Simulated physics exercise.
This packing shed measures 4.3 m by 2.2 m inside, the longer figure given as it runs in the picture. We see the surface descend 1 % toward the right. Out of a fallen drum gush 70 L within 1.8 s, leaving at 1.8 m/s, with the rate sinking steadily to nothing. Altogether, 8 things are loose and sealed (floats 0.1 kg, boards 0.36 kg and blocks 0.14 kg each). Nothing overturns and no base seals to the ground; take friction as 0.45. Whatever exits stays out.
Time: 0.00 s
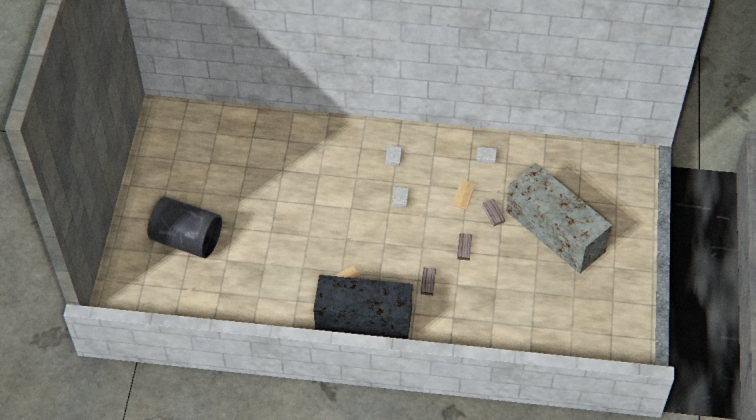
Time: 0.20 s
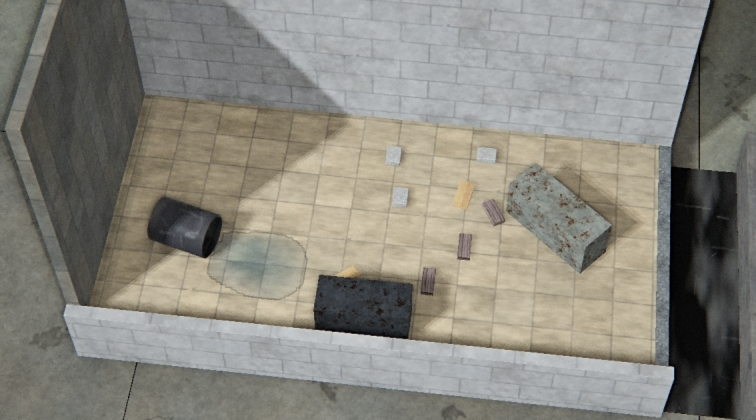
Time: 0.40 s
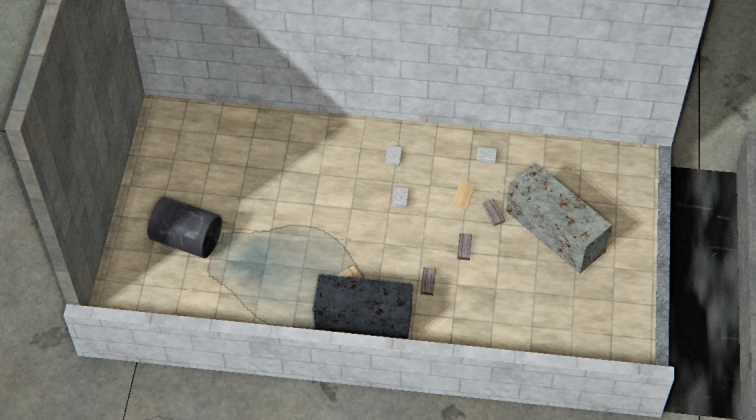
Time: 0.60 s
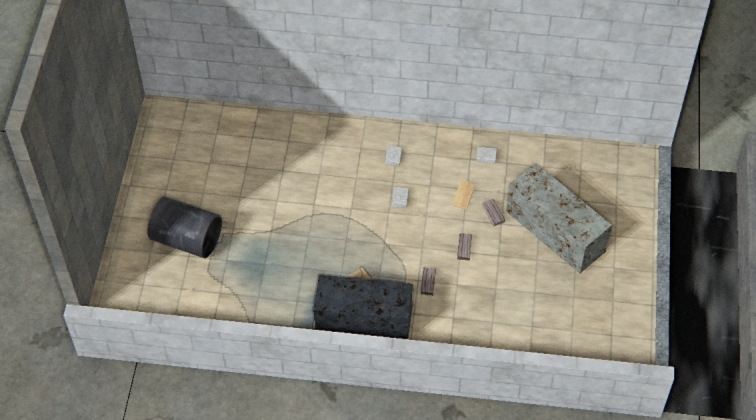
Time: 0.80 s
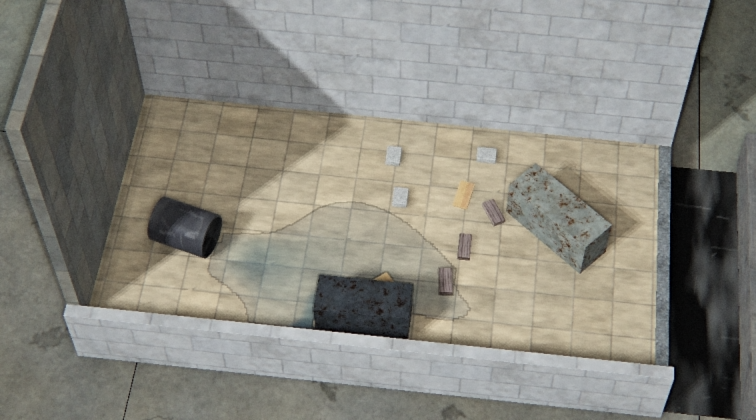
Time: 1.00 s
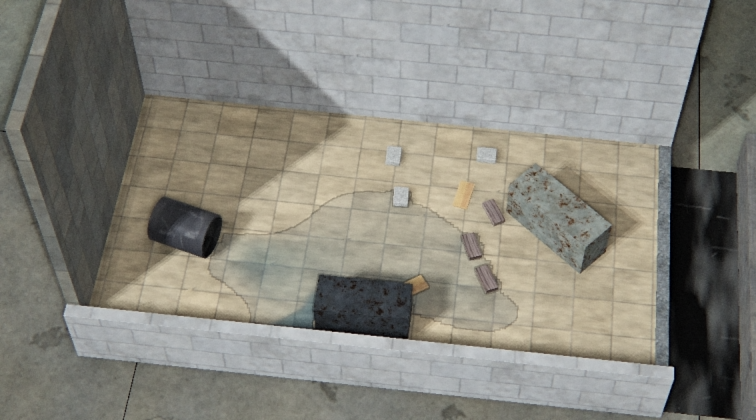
Water spreads from the open end of a dark drum lying on the tiled floor, widening rightward around a black slab. A small orange piece beside the slab drifts right, then a brownish piece slides right and another shifts slightly, while the drum and the large mottled block stay still.
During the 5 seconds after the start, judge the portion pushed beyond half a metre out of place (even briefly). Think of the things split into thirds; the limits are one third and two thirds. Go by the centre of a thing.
That makes two thirds or more of them.
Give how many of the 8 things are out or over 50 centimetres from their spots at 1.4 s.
The number I get is 3.
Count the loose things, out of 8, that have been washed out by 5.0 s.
The answer is 2 at that time.
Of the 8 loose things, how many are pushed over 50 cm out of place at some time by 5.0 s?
7.
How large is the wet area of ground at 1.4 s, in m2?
Roughly 3.0 m2.
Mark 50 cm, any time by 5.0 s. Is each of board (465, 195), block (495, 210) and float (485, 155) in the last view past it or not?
Listed order: Beyond the mark, beyond the mark and beyond the mark.
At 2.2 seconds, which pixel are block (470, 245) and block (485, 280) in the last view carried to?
They end up about (540, 239) and (671, 289) in the last view.
After 1.4 s 3 of 8 are over 50 cm from their spots; 1 afloat.
After 2.2 s 4 of 8 are over 50 cm from their spots; 4 afloat.
After 3.5 s 6 of 8 are over 50 cm from their spots; 3 afloat.
After 5.0 s 7 of 8 are over 50 cm from their spots, and 7 have been at some point; 3 afloat.
